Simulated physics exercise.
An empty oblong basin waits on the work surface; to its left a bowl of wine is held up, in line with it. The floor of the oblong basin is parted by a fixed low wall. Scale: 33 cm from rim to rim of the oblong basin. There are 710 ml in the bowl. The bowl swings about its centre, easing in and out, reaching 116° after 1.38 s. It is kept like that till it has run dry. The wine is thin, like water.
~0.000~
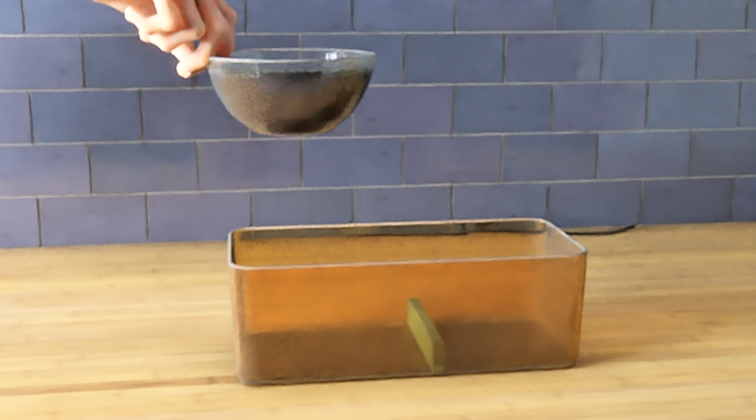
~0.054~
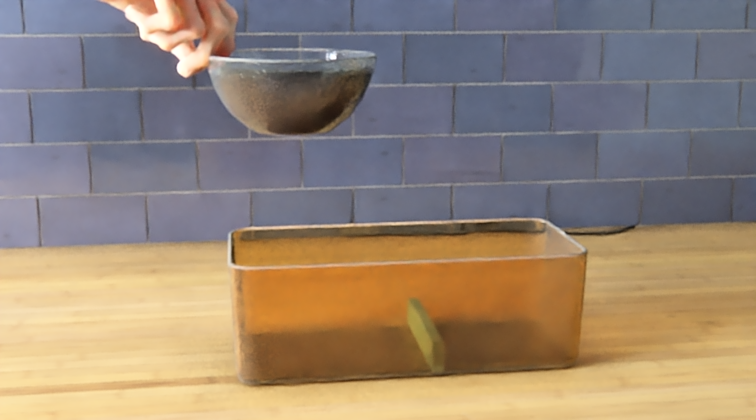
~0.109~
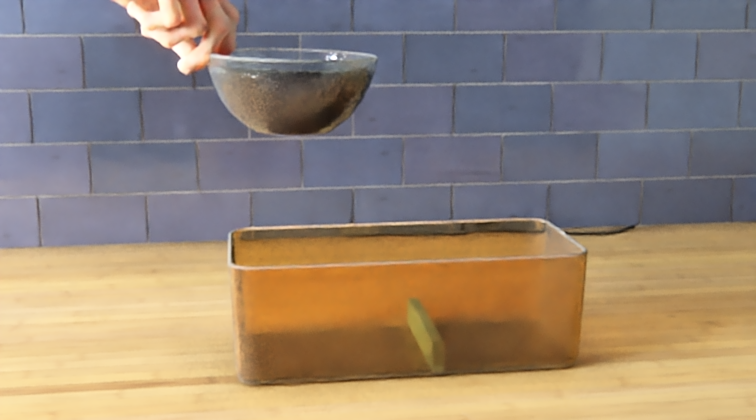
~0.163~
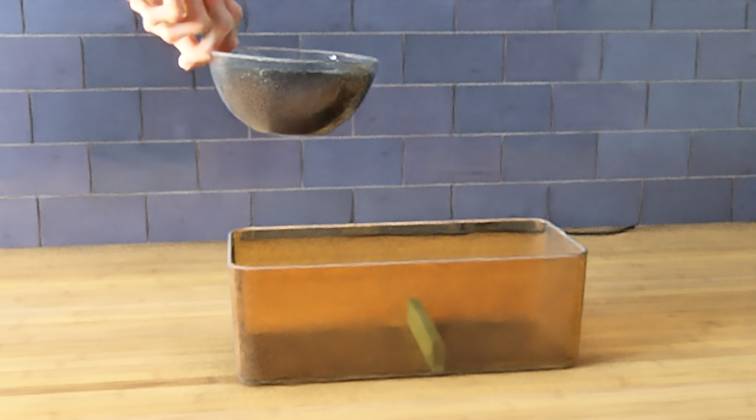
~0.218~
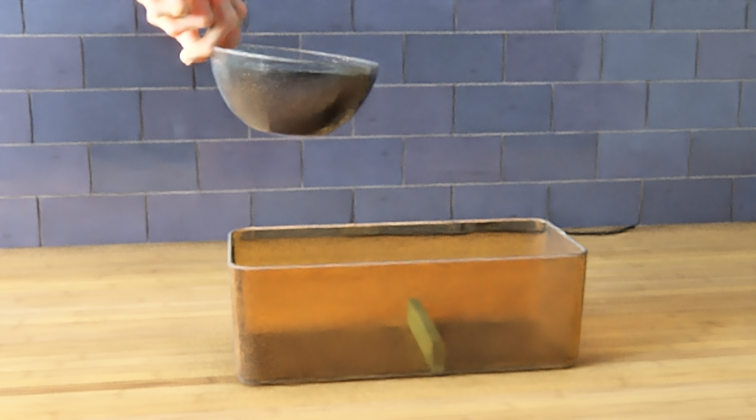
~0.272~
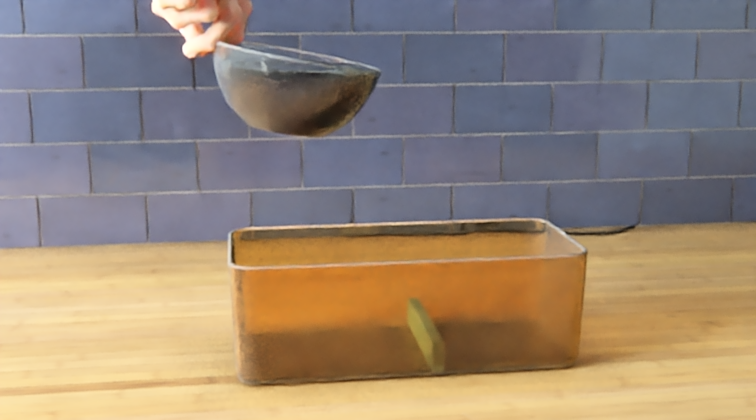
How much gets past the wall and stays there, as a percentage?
About 62 per cent.
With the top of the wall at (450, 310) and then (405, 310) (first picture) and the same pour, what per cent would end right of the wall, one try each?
First 50, then 80 per cent.
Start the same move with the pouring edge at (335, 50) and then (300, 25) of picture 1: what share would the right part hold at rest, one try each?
In turn about 40 and 15 per cent.
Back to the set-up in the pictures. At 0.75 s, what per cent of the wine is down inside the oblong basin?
Some 30 per cent.
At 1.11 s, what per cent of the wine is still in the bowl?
About 0 per cent.
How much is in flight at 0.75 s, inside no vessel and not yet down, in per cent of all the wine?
Some 36 per cent.
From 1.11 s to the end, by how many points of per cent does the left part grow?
Near 8 in a hundred.
By 0.75 s the tilt is 66° and 34 per cent is still to pour, 3 is left of the wall and 27 right of it.
By 1.11 s the tilt is 105° and 0 per cent is still to pour, 29 is left of the wall and 69 right of it.
By 1.48 s the tilt is 116° and 0 per cent is still to pour, 37 is left of the wall and 62 right of it.
By 1.88 s the tilt is 116° and 0 per cent is still to pour, 37 is left of the wall and 62 right of it.
At rest 38 per cent lies left of the wall, 62 right of it and 1 outside.
